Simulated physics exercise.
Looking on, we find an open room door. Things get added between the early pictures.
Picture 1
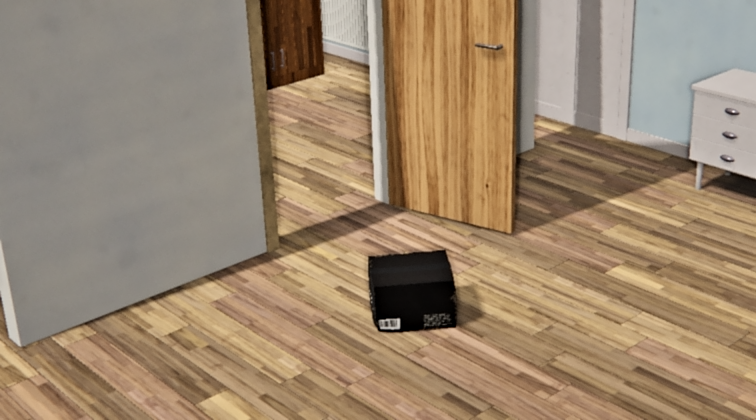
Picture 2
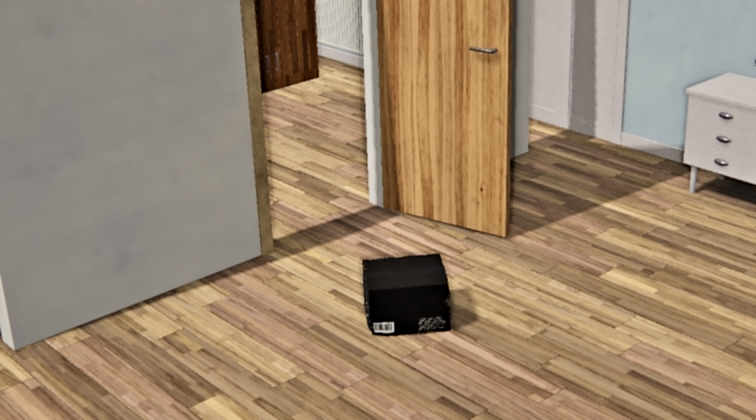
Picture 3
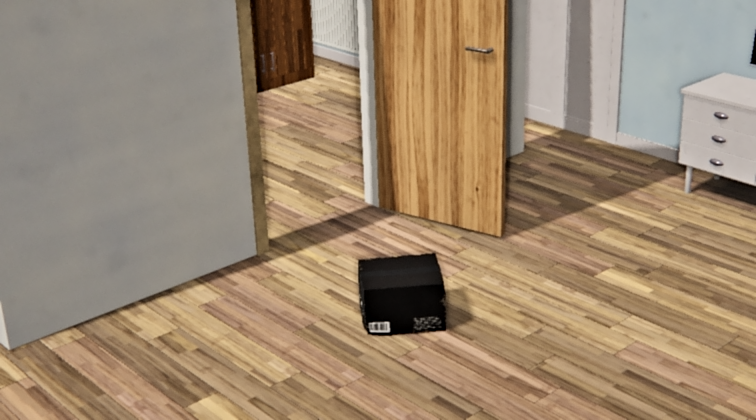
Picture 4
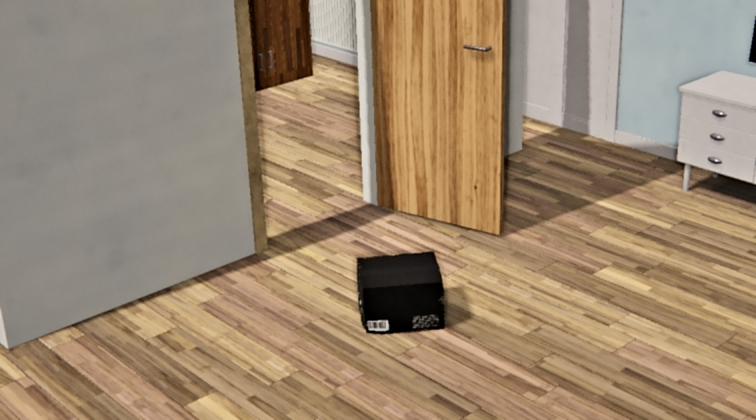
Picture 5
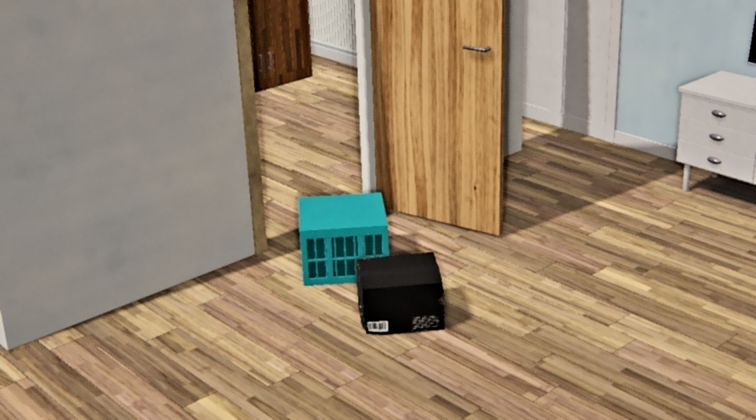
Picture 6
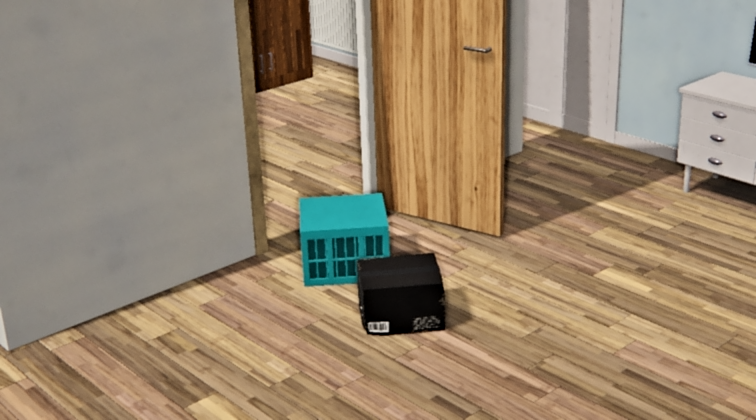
A wooden door stands wide open in a room with pale plank flooring, seen from above at an angle, with a grey wall at left and a white chest of drawers at right. A black box sits on the floor before the doorway, and the view shifts slightly at first, then settles. A turquoise chest suddenly appears behind the box, to its left, while the door and box stay still.
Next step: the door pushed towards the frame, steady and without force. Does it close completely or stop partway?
It stops partway.
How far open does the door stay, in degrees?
It comes to about 50°.
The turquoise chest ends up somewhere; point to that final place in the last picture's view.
It ends up near (336, 239).
Then, 0.60 s later than the last frame, door at 90°.
Then, 1.00 s later than the last frame, door at 68°.
Then, 1.30 s later than the last frame, door at 51°; turquoise chest moved a little near (340, 239).
When it is over, door at 49°; both as before. End places, in pixels of the last picture, turquoise chest near (336, 239).
